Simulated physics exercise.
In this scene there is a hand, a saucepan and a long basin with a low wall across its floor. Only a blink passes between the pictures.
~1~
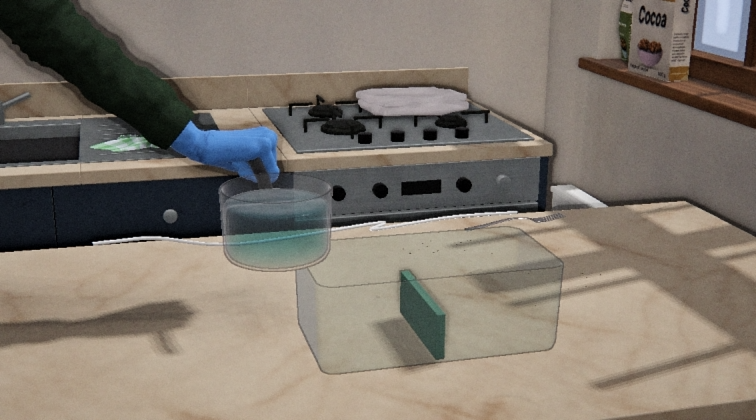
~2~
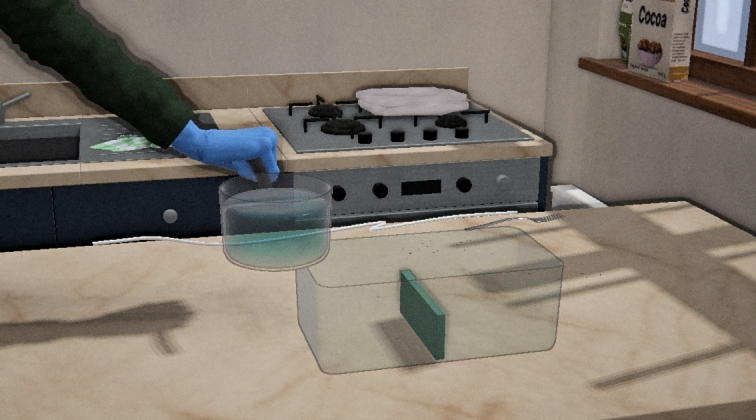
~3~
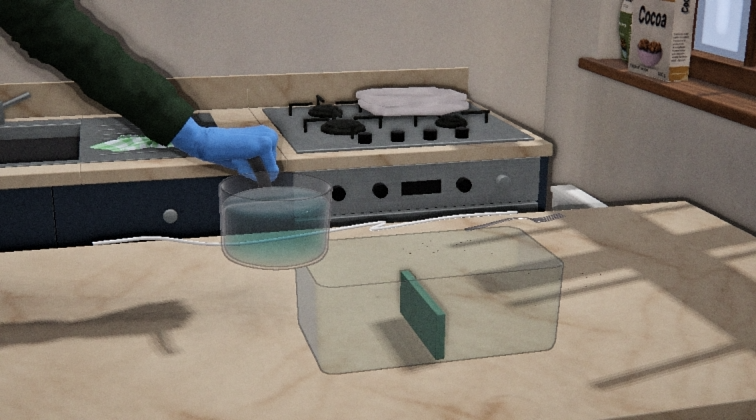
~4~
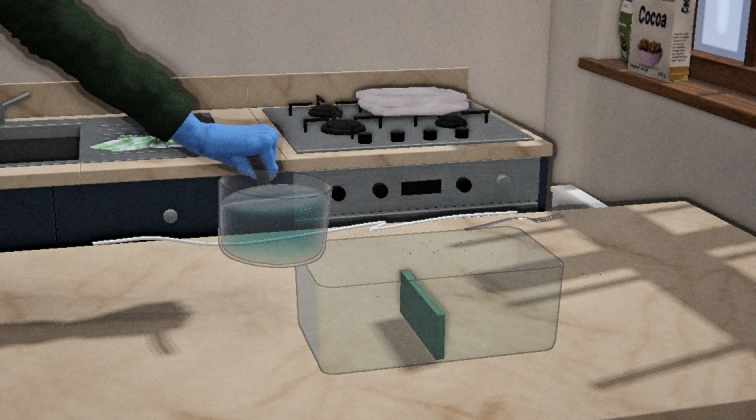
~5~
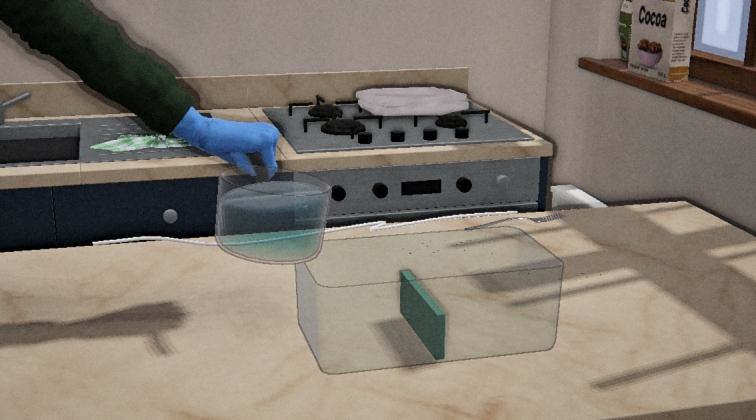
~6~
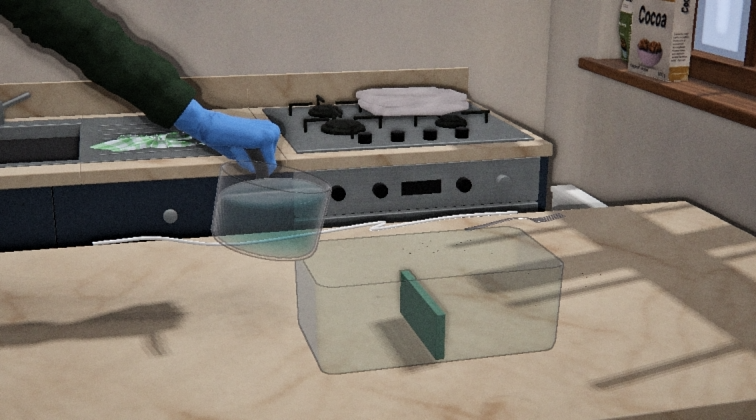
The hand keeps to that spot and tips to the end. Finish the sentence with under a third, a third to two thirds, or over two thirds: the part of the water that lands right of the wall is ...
It is under a third.
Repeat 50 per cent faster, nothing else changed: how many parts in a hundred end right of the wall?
Near 35 %.
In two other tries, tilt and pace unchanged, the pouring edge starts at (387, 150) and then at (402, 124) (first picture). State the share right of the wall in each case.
Close to 95 in a hundred, then close to 90 in a hundred.
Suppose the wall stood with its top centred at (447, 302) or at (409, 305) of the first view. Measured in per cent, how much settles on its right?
The first one comes to 5 percent, while the second comes to 60 percent.
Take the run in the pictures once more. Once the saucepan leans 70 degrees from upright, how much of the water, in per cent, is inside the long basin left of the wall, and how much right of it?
Left part: Around 5 %. Right part: Around 0 %.
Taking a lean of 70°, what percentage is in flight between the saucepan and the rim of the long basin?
Near 25 in a hundred.
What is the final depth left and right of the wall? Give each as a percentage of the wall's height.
Left near 50; right near 10.
A moment on, the saucepan is tipped part way and 72 per cent is still to pour, 3 is left of the wall and 0 right of it.
Next, the saucepan is tipped right over and 15 per cent is still to pour, 45 is left of the wall and 16 right of it.
Then the saucepan is tipped right over and 1 per cent is still to pour, 73 is left of the wall and 22 right of it.
Later the saucepan is tipped right over and 0 per cent is still to pour, 76 is left of the wall and 23 right of it.
At rest 76 per cent lies left of the wall, 23 right of it and 1 outside.
